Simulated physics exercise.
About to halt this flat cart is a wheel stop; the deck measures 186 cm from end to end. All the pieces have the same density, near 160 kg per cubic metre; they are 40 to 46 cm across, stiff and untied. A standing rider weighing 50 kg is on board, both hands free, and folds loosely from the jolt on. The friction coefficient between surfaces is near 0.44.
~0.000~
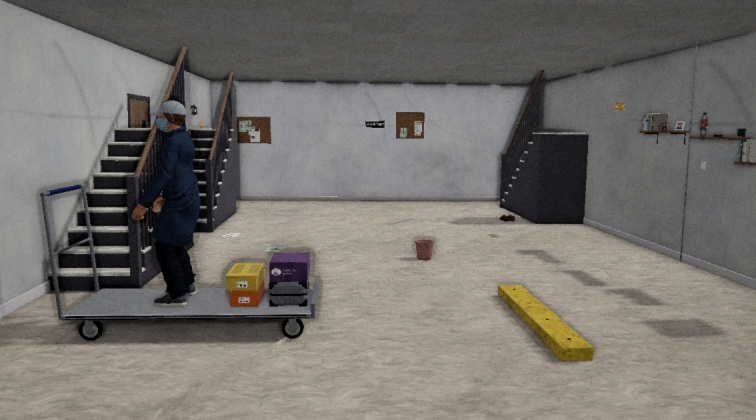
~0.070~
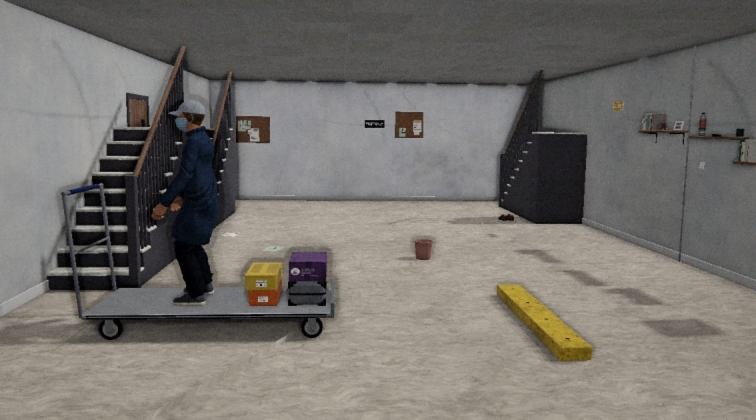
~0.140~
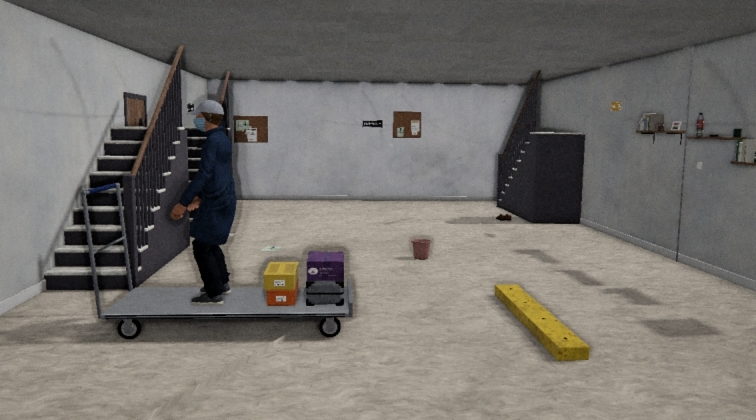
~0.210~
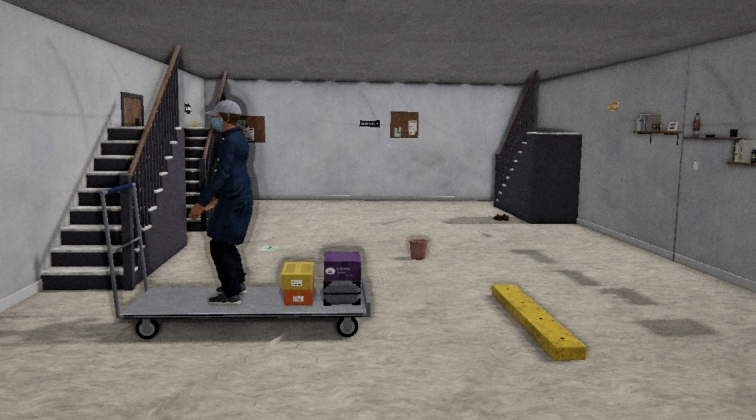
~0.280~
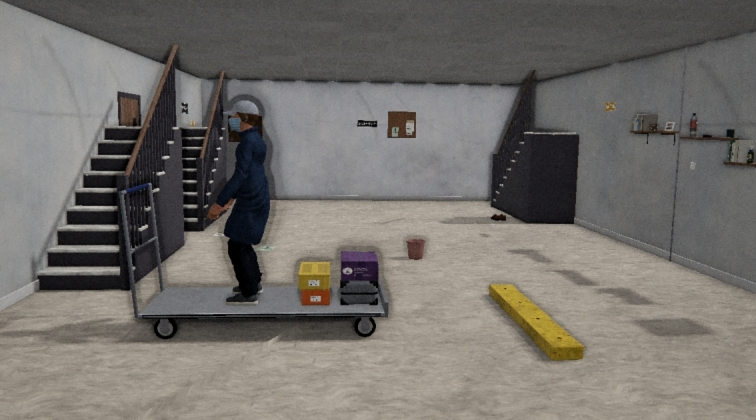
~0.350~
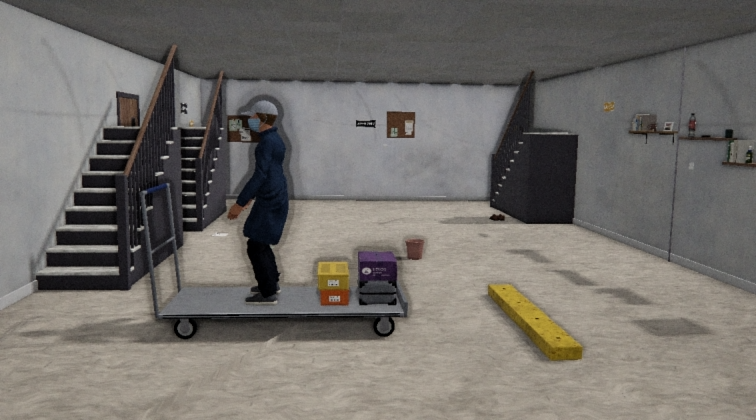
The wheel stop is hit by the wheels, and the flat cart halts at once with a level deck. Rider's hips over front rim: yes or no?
Yes, over the rim.
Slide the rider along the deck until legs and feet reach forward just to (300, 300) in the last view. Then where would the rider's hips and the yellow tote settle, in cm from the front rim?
The hips would end 30 cm past the front rim, while the yellow one stays 50 cm behind it.
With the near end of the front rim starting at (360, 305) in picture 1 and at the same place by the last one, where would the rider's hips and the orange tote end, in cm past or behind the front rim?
Hips: 30 cm behind; orange: 40 cm behind.
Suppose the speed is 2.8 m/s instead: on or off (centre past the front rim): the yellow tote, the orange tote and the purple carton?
Yellow: Kept; orange: Kept; purple: Lost.
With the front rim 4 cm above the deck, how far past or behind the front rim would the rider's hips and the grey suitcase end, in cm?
With that rim, hips finish 10 cm past and grey stays 10 cm behind.
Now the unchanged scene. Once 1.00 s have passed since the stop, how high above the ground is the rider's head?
At that moment it's around 10 cm off the ground.
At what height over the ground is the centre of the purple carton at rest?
Height: Some 10 centimetres.
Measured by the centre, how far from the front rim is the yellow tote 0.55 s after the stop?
Behind the rim, near 45 cm.
Impact comes at 0.82 s.
After 1.37 s the rider's hips are 7 cm behind the rim, near (518, 263) in the last picture's view.
After 1.82 s the rider's hips are 11 cm past the rim, near (538, 277) in the last picture's view.
When all is still (2.4 s), past the rim, purple carton and the rider's hips; behind it, orange tote, grey suitcase and yellow tote.
